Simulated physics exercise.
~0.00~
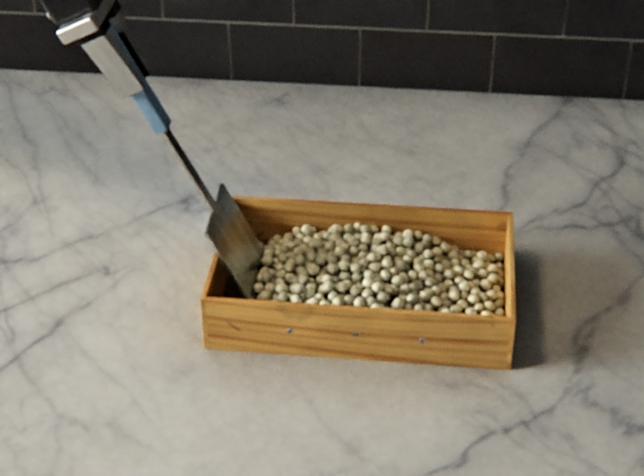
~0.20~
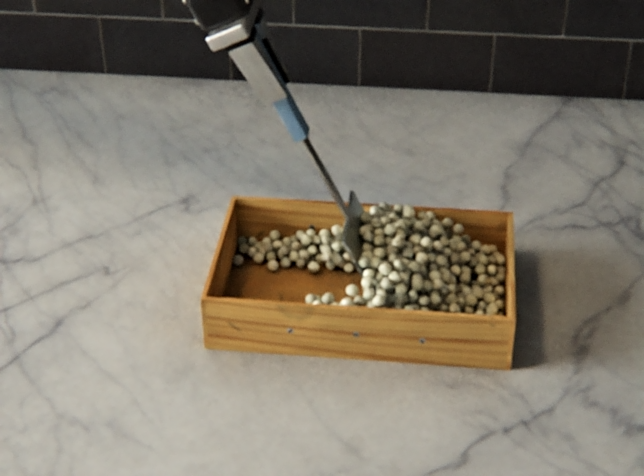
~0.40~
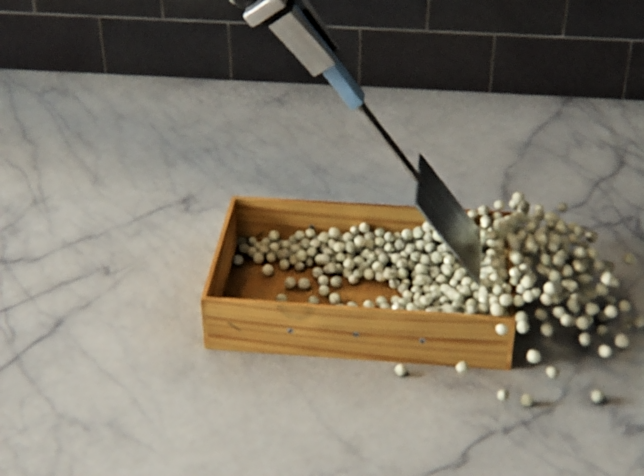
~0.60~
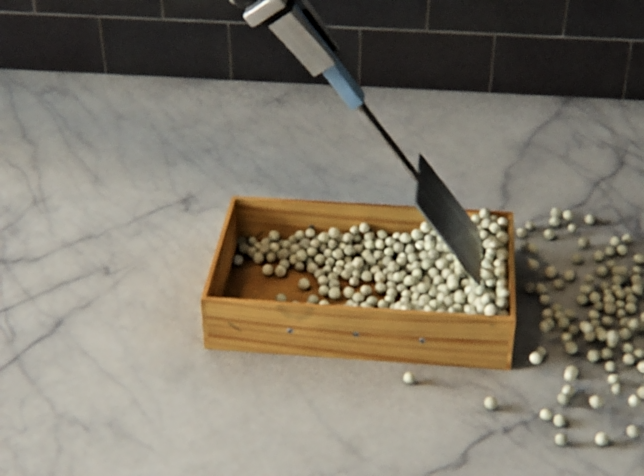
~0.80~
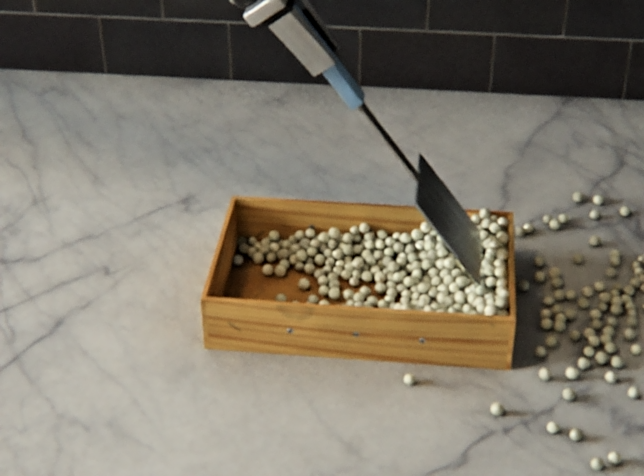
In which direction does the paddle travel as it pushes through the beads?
The paddle travels to the right, going from the left end of the tray toward the right end.
